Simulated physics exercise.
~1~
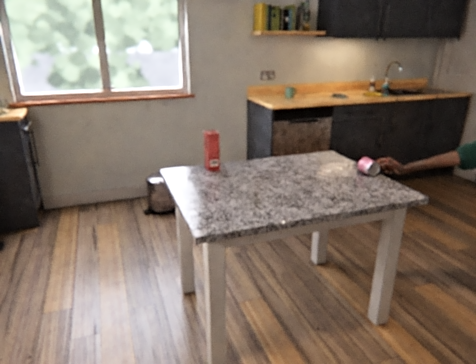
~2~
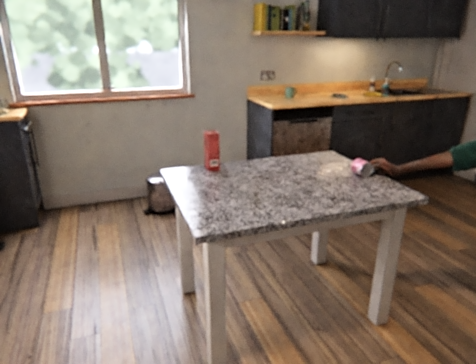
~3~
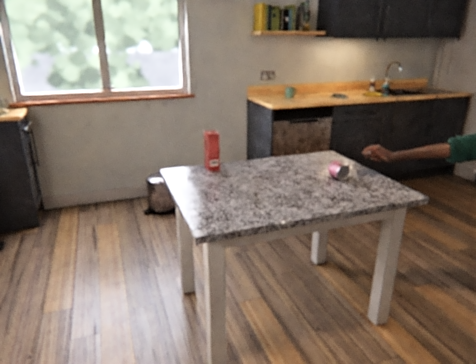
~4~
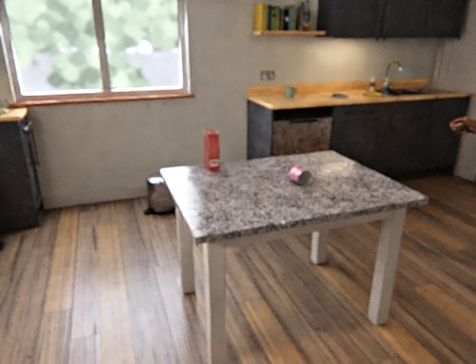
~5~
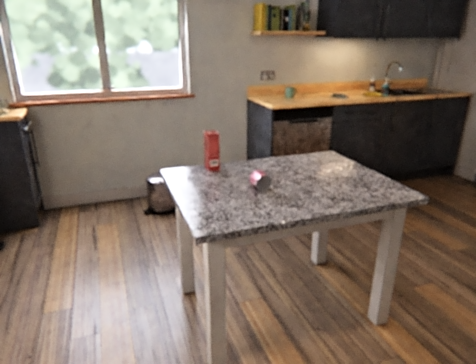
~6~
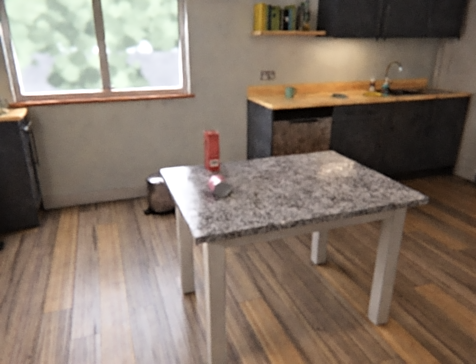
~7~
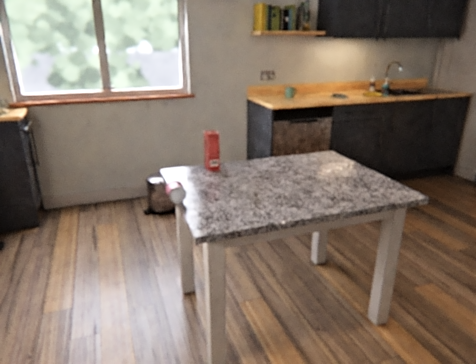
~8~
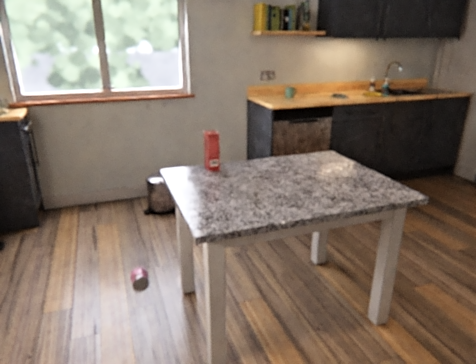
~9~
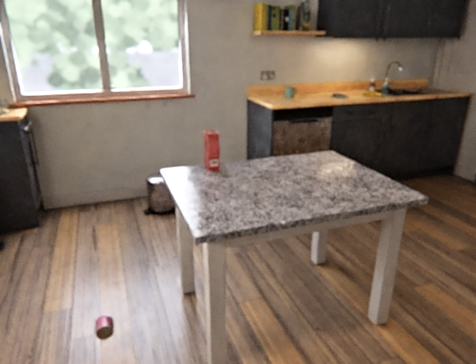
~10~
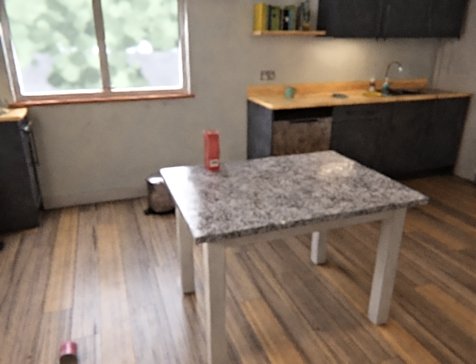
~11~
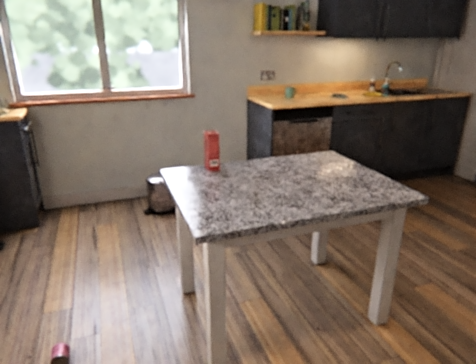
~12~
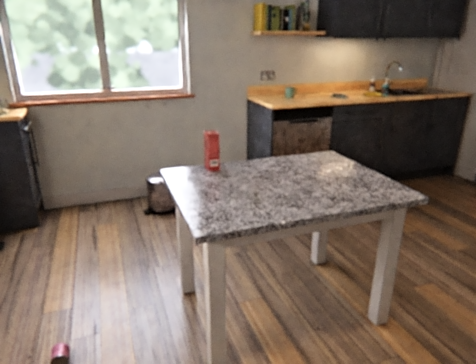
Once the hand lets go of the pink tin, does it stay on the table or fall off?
The pink tin falls off the table. It rolls past the red carton, goes over the left edge and ends up on the floor.
